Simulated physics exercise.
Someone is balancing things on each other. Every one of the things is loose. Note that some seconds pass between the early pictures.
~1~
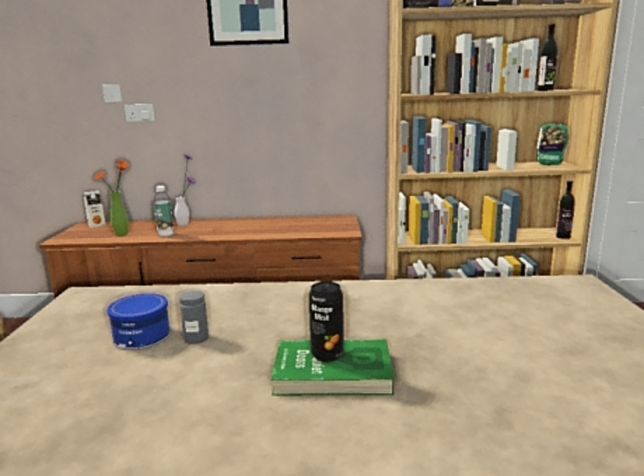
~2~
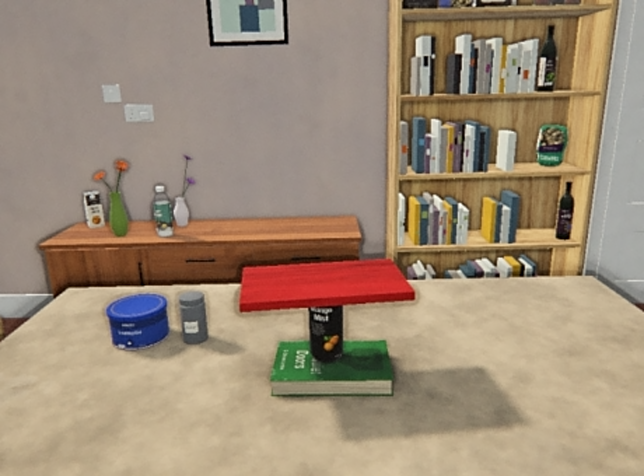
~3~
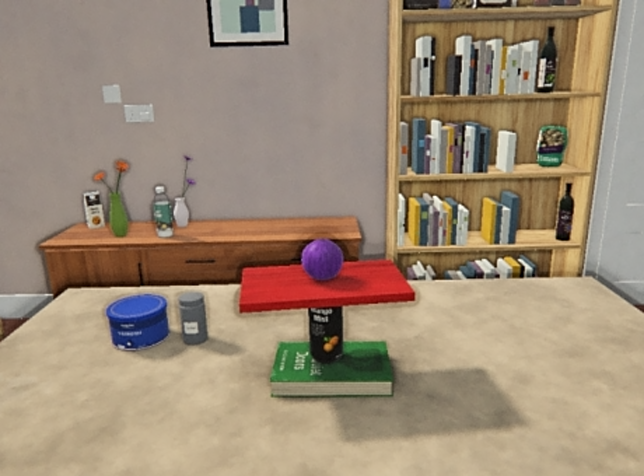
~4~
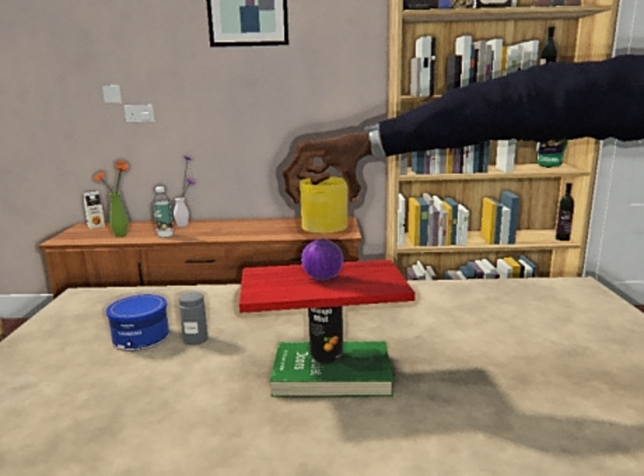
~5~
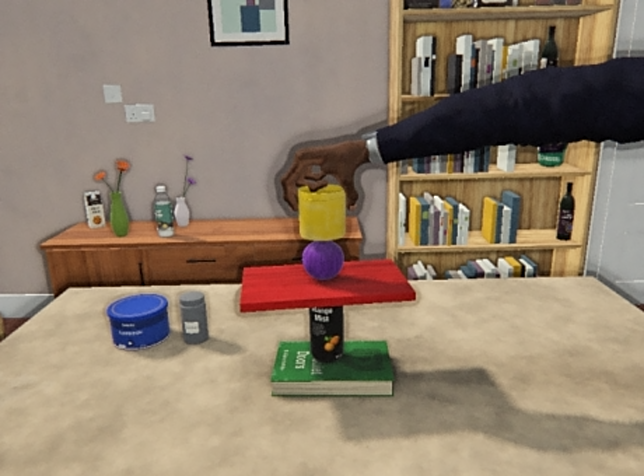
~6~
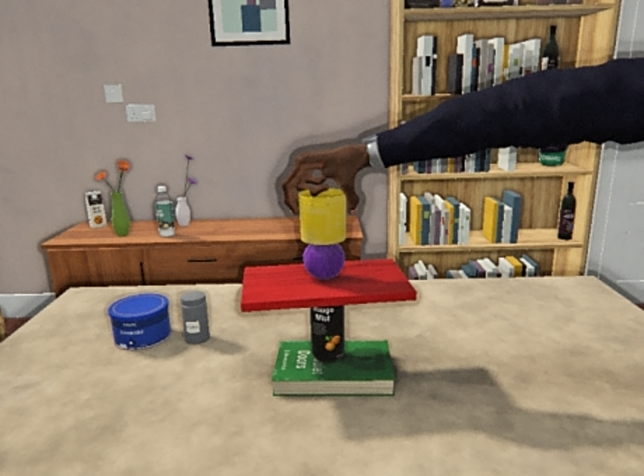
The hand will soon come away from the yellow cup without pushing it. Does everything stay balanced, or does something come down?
Unsteady.
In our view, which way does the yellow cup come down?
That would be the viewer's right.
Then, 2.10 s on from there, yellow cup now fallen.
Then, 2.30 s on from there, things are still on the move.
In the end, fallen, yellow cup; the other 6 unmoved. The pile loses its balance.
